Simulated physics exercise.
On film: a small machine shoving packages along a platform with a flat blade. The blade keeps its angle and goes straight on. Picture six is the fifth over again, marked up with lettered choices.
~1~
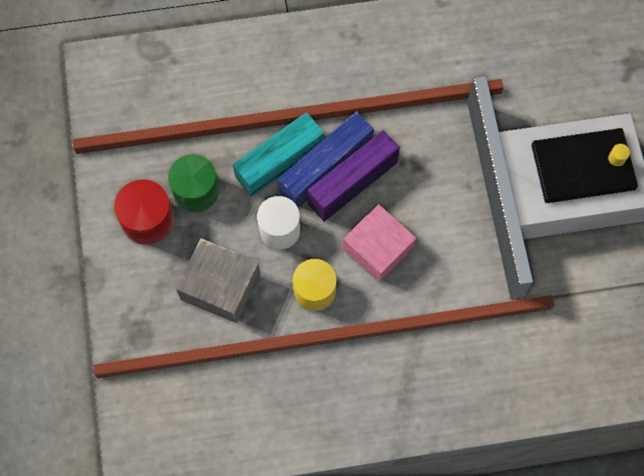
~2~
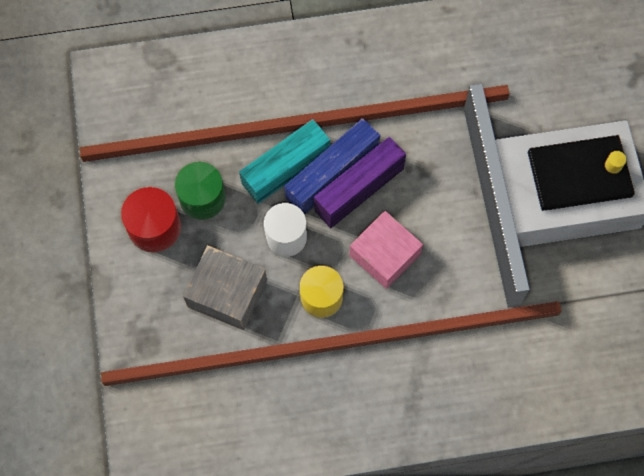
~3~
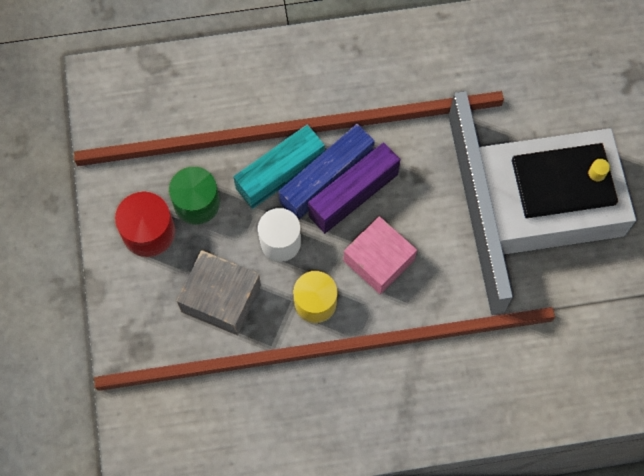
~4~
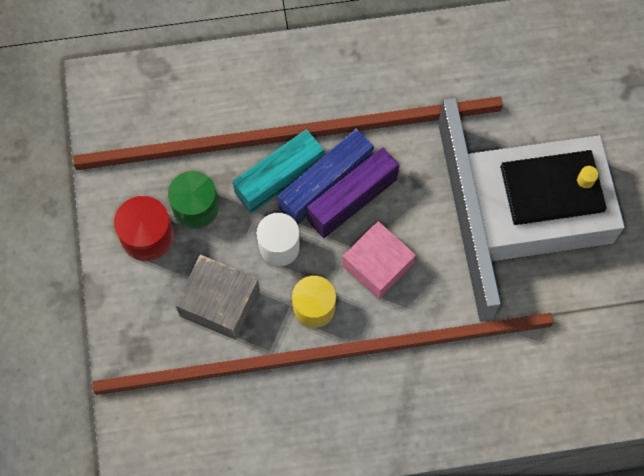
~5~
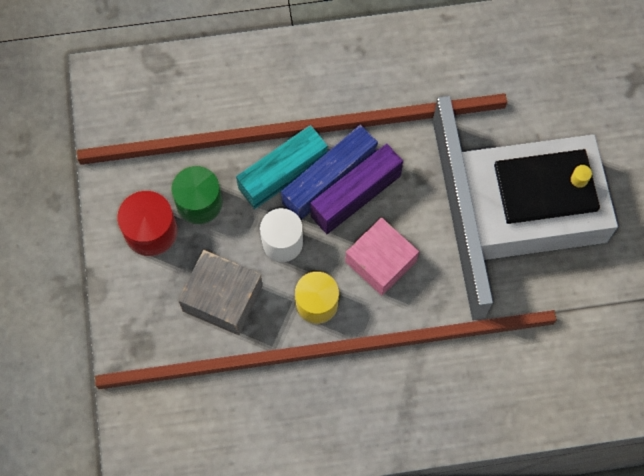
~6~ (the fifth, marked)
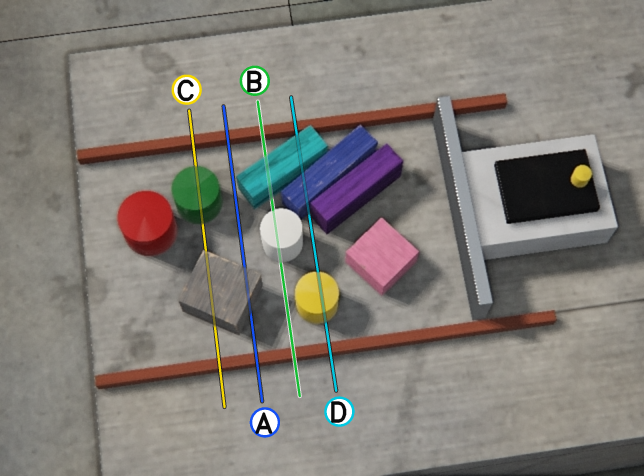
A small machine with a flat gray blade crept left a short way between two reddish rails on a platform, while the colorful blocks and round canisters in front of it stayed where they were, untouched.
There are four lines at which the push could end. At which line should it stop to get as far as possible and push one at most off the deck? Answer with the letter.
The farthest such stop is C.
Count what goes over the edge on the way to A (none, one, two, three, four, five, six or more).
By then, none.
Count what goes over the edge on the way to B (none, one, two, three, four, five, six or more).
In all, none.
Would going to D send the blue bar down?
No.
On the marked copy, A at (242, 247); B at (278, 242); C at (206, 252); D at (313, 237).
Taking C. A third of the way, robot (447, 199); turquoise stick (272, 170); yellow canister (309, 302).
Two thirds of the way, robot (353, 212); red canister (126, 232); green canister (147, 179).
When it is over, robot (284, 221); red canister (84, 257); green canister (86, 177); none fallen.
As for the rest, A is within the limit but short; B is within the limit but short; D is within the limit but short.
